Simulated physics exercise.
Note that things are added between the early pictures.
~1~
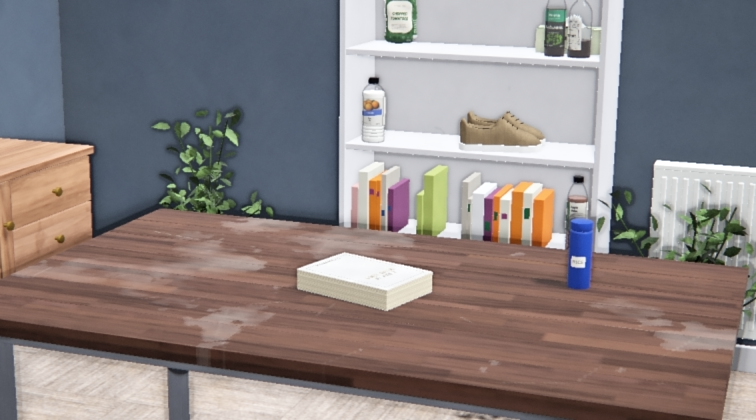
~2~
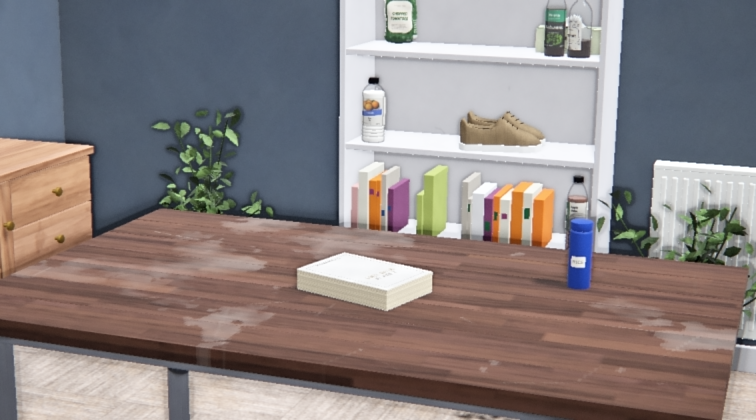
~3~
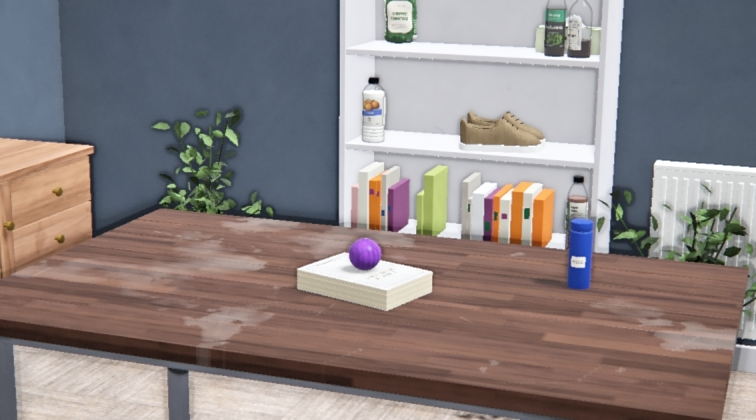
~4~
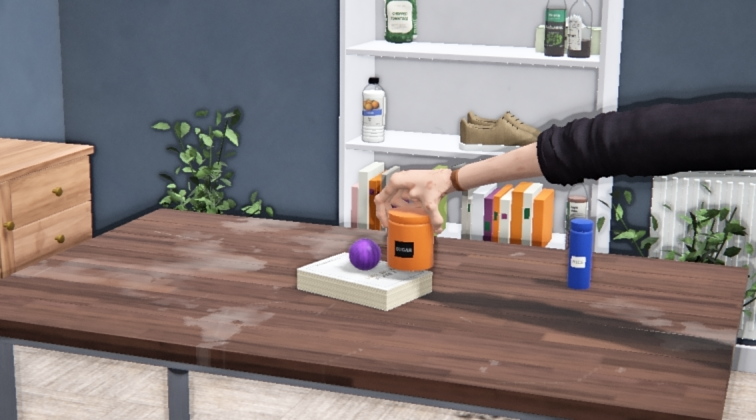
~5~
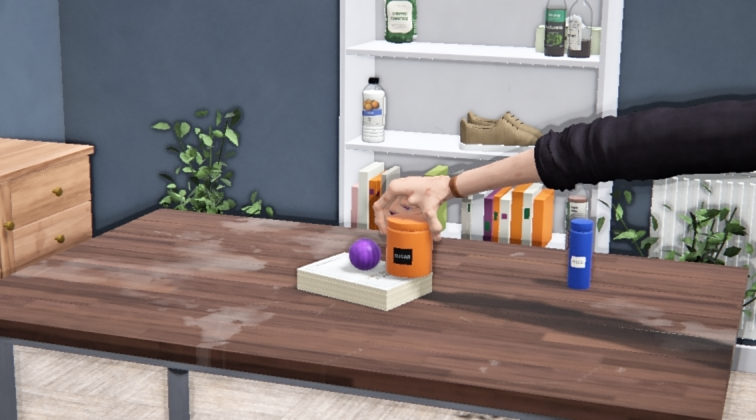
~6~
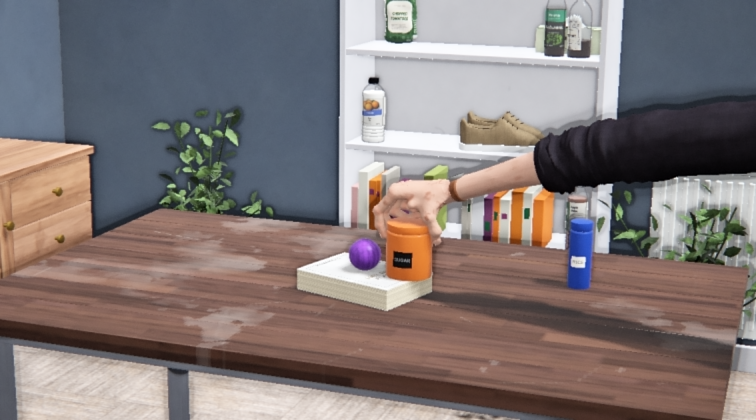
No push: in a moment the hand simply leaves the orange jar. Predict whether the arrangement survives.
Prediction: It survives.
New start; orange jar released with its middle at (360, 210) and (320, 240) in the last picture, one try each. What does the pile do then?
The first try leaves the pile knocked down, the second leaves it standing.
Then, 0.20 s on from there, no change.
Then, 0.60 s on from there, orange jar resting near (409, 249).
In the end, all 4 unmoved. At the end, from the last picture's camera, orange jar near (409, 249). The pile holds.
